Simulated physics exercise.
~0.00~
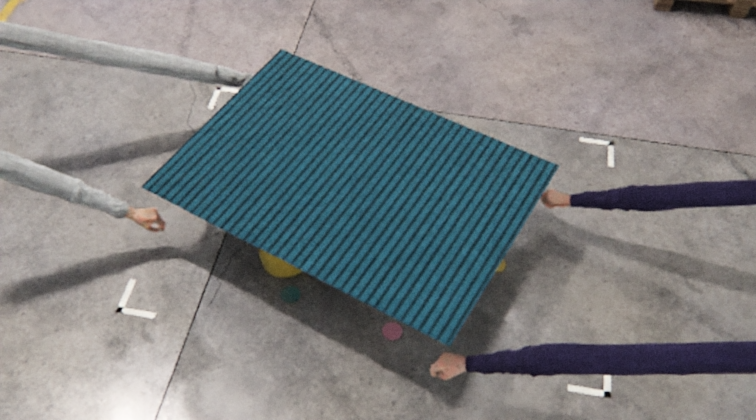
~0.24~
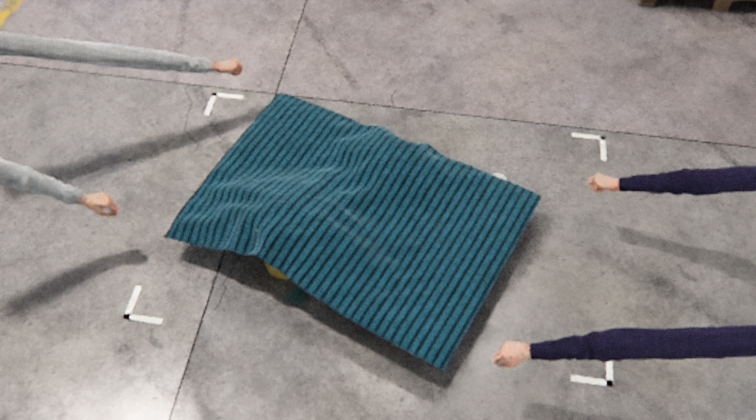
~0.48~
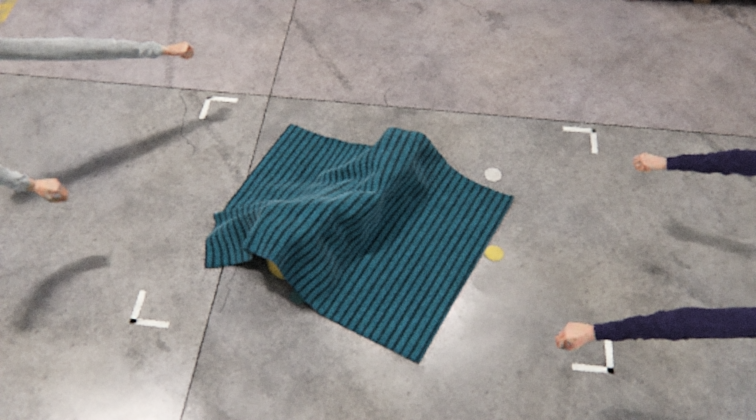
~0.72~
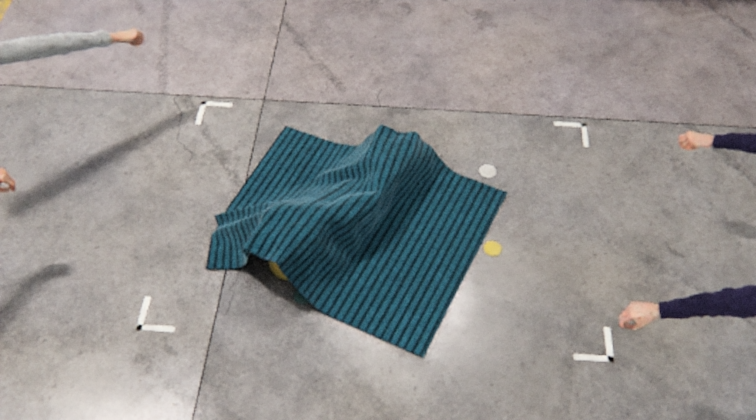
Four hands releasing a striped teal sheet that drops and drapes over a yellow pot, leaving yellow and white discs uncovered.
